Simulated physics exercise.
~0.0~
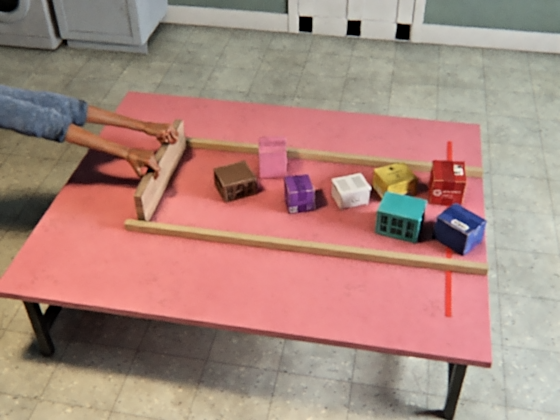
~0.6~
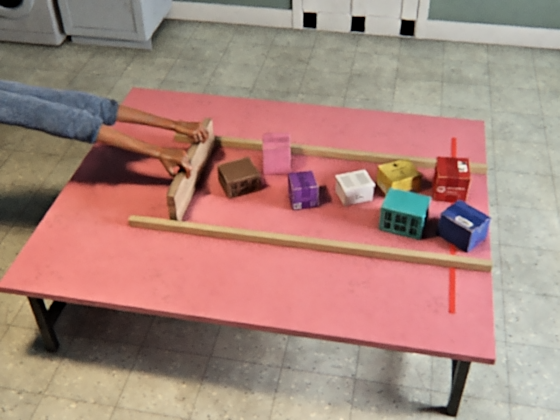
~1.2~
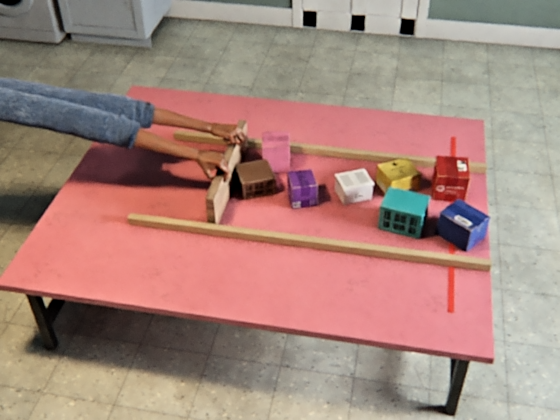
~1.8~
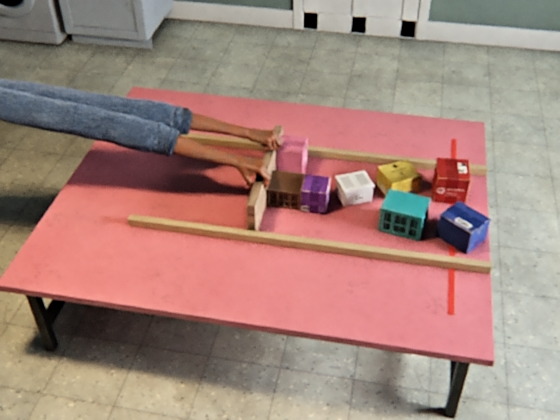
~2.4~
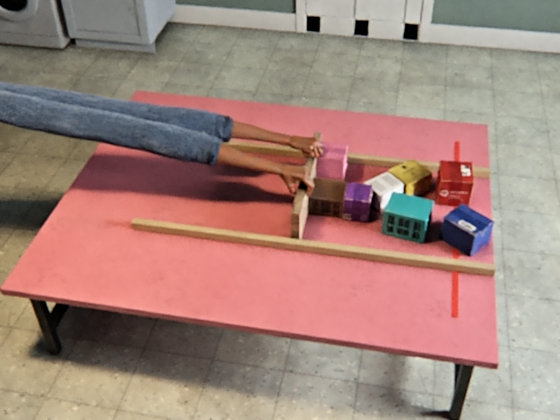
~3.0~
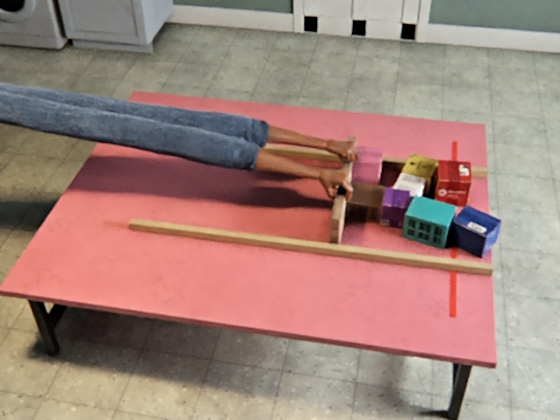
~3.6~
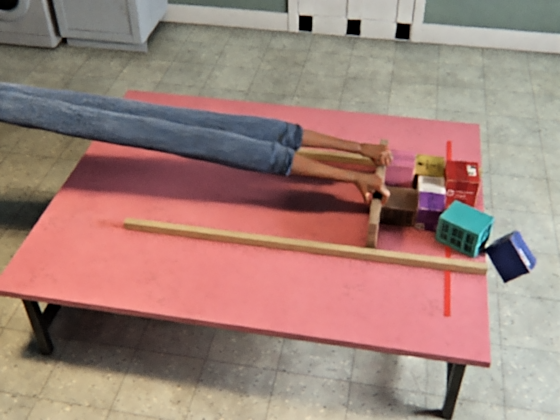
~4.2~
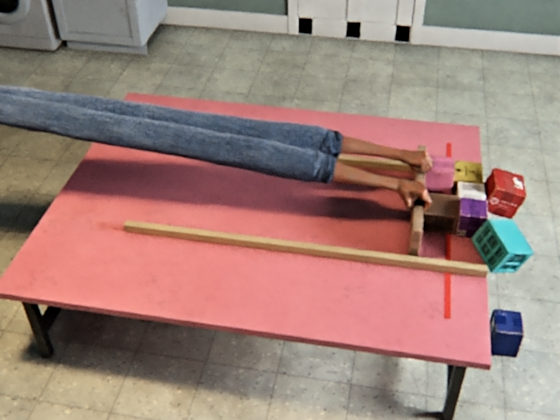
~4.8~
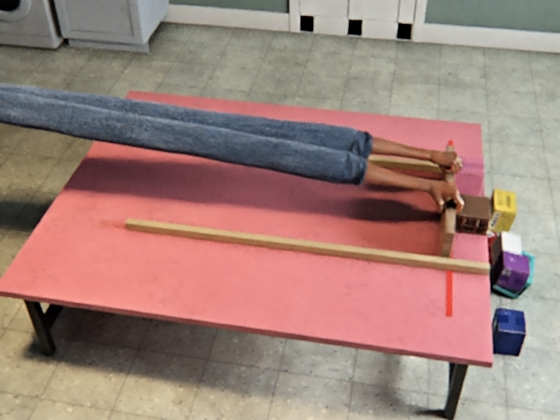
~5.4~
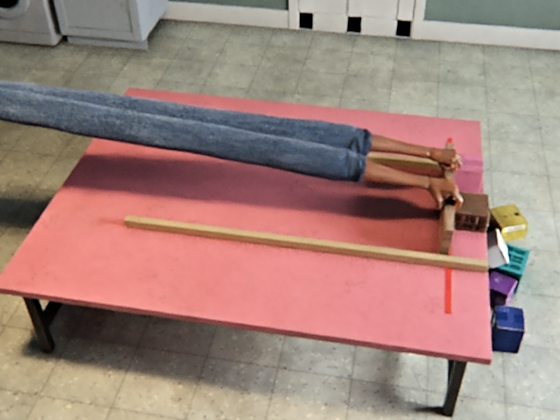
In this clip, two hands push a wooden plank rightward between rails on a pink table, sweeping a cluster of colourful boxes toward a red tape line. The blue, turquoise, red, purple, white and yellow boxes drop off the right edge, while the brown and pink ones stay beside the stopped plank.
